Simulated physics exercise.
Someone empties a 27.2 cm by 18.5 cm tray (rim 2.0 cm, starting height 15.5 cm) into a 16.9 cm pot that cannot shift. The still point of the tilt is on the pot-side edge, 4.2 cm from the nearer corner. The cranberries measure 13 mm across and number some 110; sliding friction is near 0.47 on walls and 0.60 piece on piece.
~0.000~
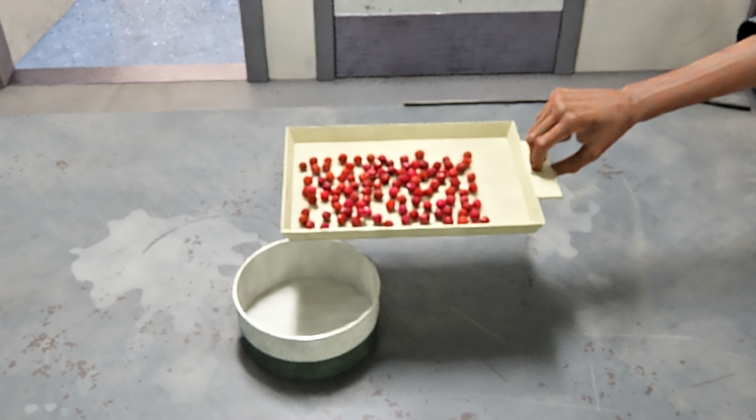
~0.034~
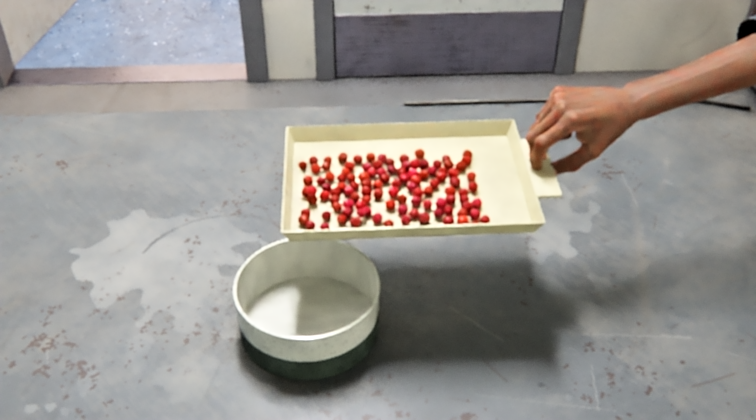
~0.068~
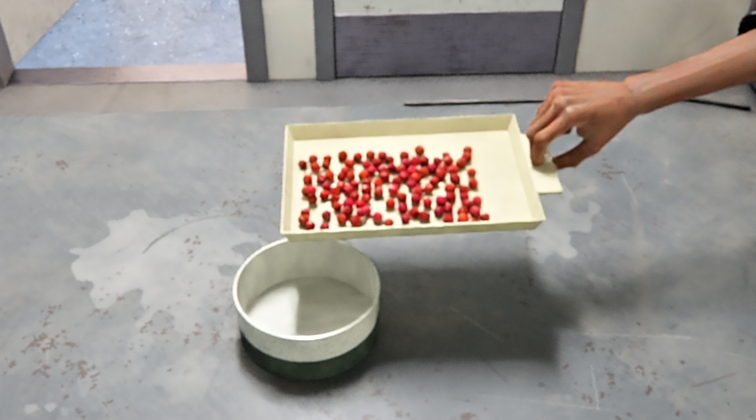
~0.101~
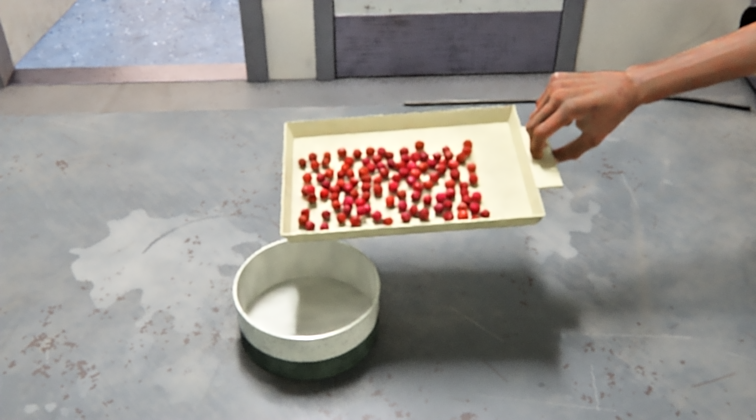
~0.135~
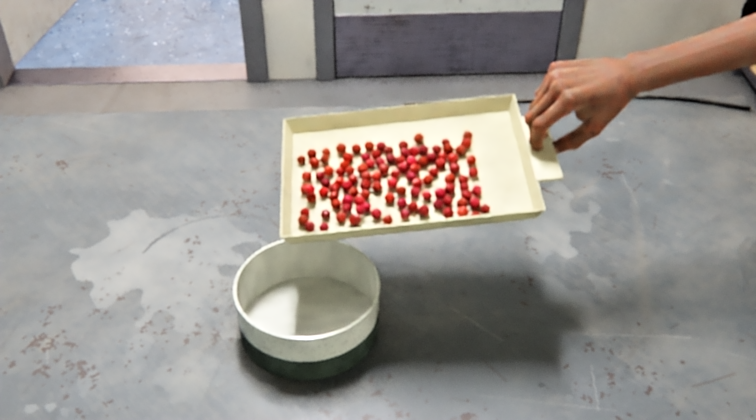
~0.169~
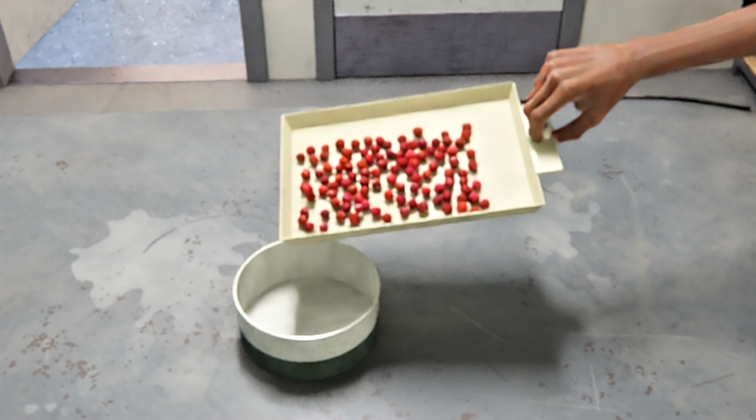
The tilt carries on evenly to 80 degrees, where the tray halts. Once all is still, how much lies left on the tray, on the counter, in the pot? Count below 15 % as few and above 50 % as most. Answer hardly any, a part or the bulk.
Tray hardly any, counter hardly any, pot the bulk.
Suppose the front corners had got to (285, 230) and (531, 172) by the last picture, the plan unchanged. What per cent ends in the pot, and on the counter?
Pot 50, counter 50.
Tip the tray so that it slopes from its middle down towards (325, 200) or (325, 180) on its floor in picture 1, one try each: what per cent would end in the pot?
About 65 and 25 per cent.
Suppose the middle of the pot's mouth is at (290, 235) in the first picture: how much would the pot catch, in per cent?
Some 0 per cent.
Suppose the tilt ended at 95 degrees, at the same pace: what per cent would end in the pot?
In that case some 95 per cent.
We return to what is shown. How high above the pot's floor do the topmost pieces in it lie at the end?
Some 3.5 cm.
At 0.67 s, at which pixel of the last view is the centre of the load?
Around (327, 193).
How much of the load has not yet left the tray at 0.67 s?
About 100 per cent.
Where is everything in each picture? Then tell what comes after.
The first frame shows tray tilt 0 degrees, front corners at (289, 227) and (536, 219); middle of the pieces at (394, 193); pot at (307, 284).
The second frame shows tray tilt 1 degrees, front corners at (289, 227) and (536, 218); middle of the pieces at (393, 192).
The third frame shows tray tilt 2 degrees, front corners at (289, 228) and (537, 215); middle of the pieces at (393, 190).
The fourth frame shows tray tilt 5 degrees, front corners at (288, 229) and (537, 211), lowest corner left front; middle of the pieces at (393, 187).
The fifth frame shows tray tilt 8 degrees, front corners at (288, 231) and (537, 205), lowest corner left front; middle of the pieces at (392, 183).
The sixth frame shows tray tilt 12 degrees, front corners at (287, 233) and (536, 199), lowest corner left front; middle of the pieces at (392, 180); pot at (307, 284). Its pace works out near 110 degrees a second.
After 0.47 s, tilt 45 degrees; the tray holds 100 %, the pot 0 %.
After 0.67 s, tilt 68 degrees; the tray holds 100 %, the pot 0 %.
After 0.99 s, tilt 80 degrees; the tray holds 40 %, the pot 35 %.
In the end, at 2.2 s, tray 0 %, counter 0 %, pot 100 %.
